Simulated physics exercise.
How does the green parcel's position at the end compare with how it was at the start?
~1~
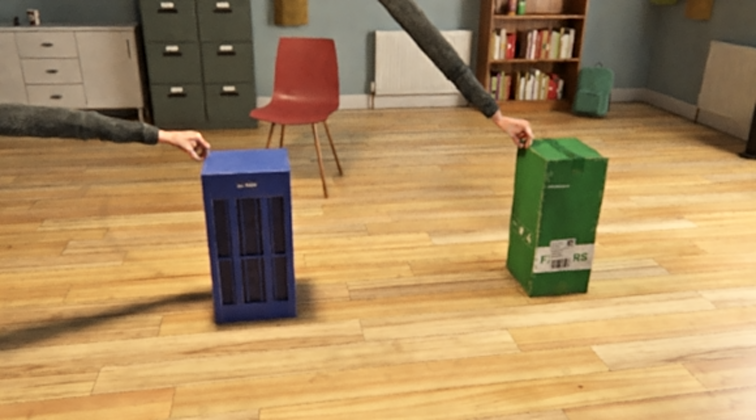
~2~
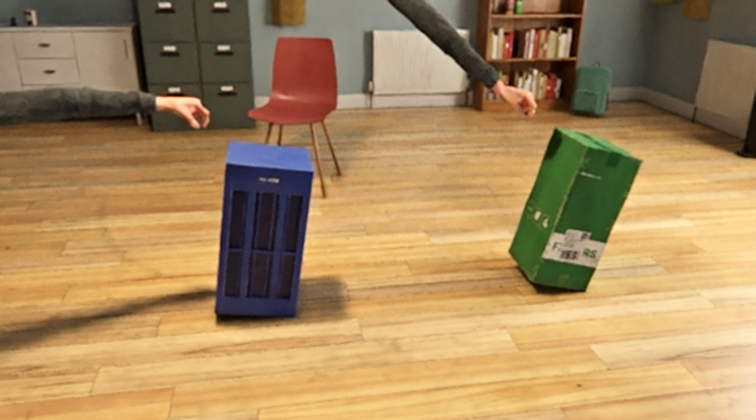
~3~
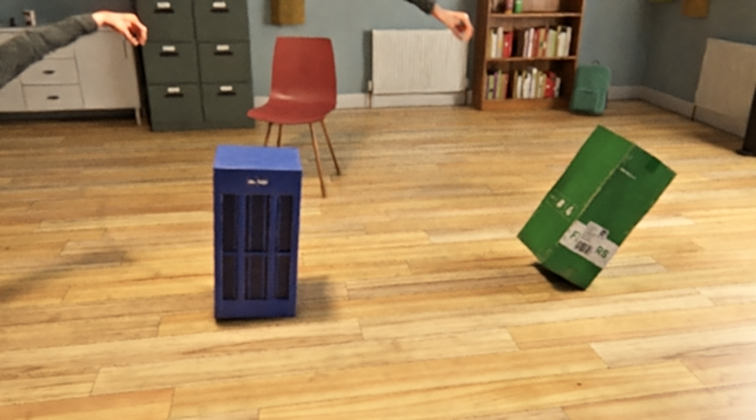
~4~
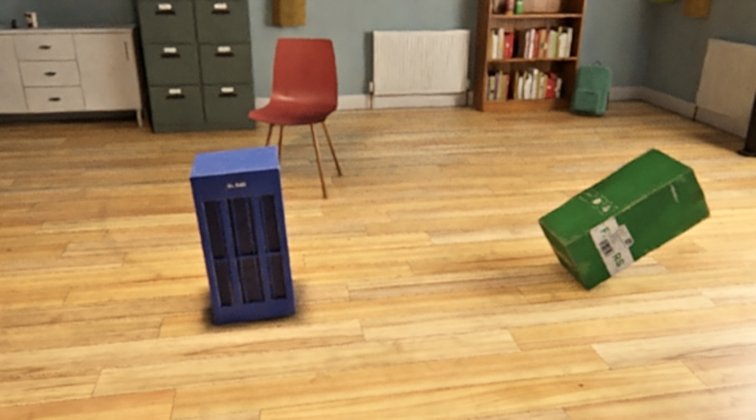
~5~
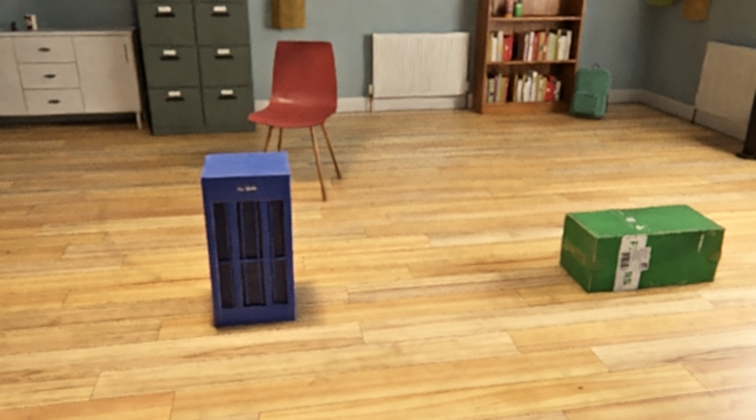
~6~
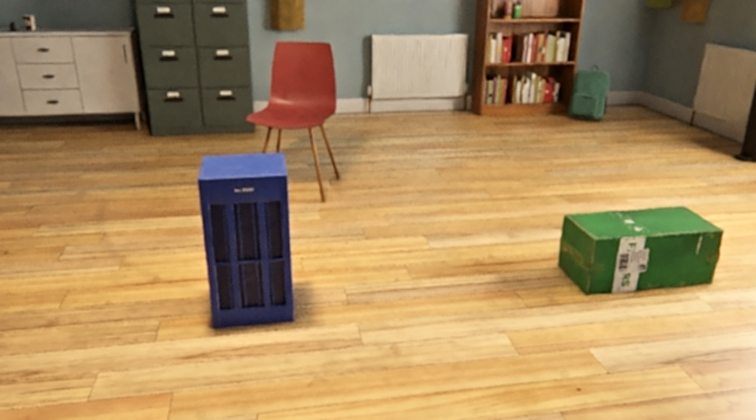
At the start the green parcel stands upright on the floor, but by the end it is lying on its side.
